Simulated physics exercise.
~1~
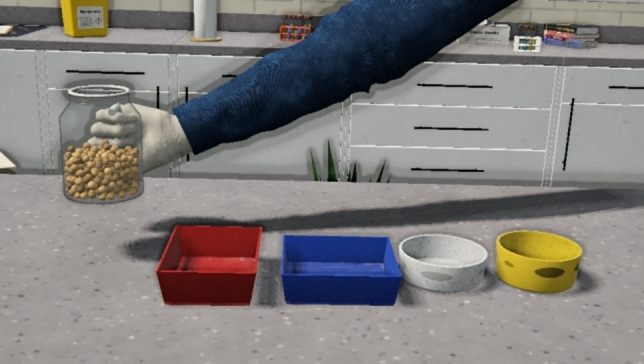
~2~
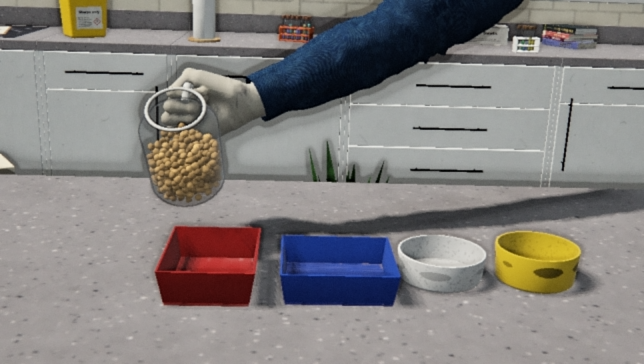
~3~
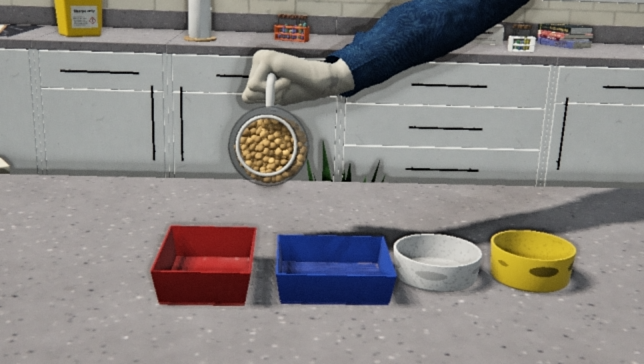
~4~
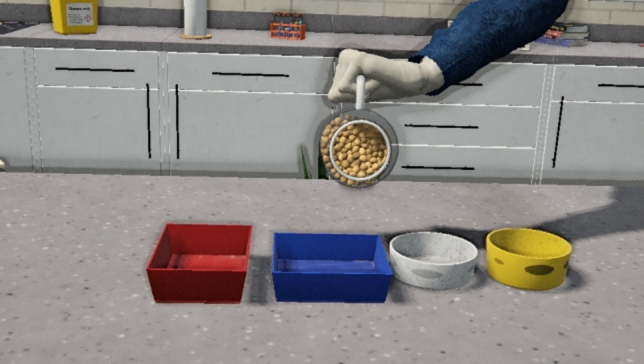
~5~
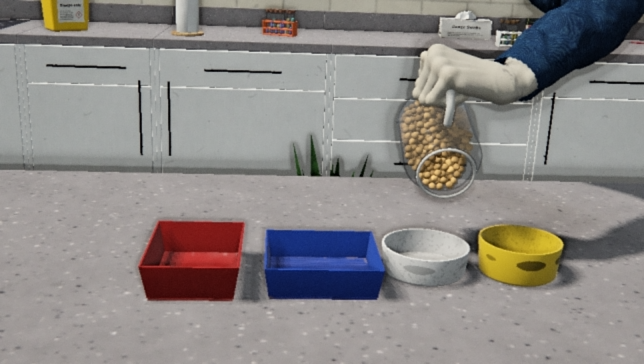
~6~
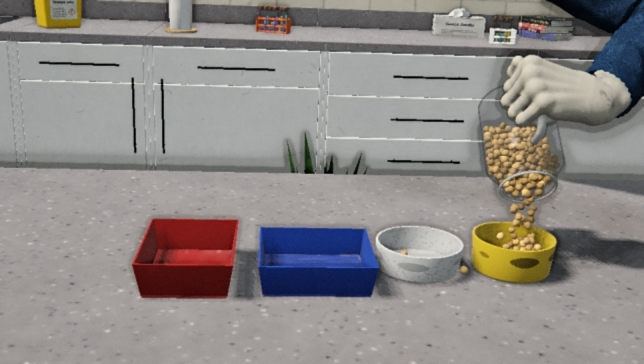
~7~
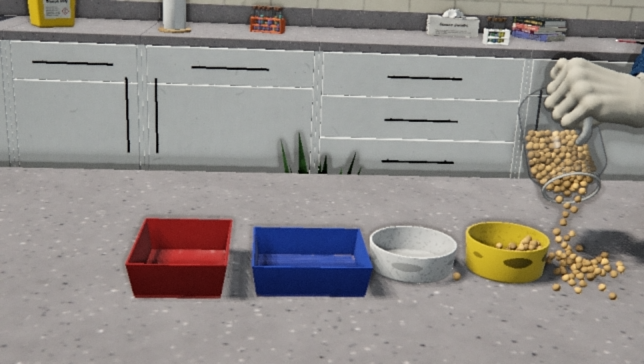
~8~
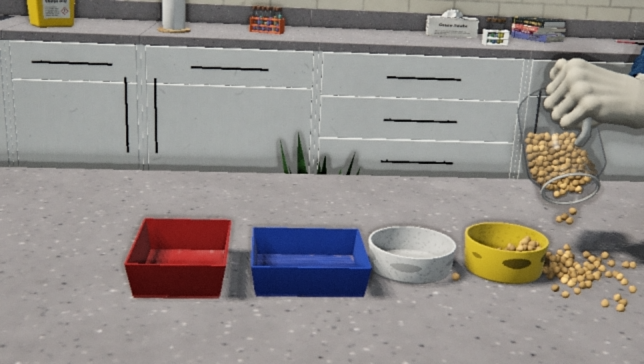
A gloved hand carries a jar right and tips chickpeas into the yellow dish and beside it.
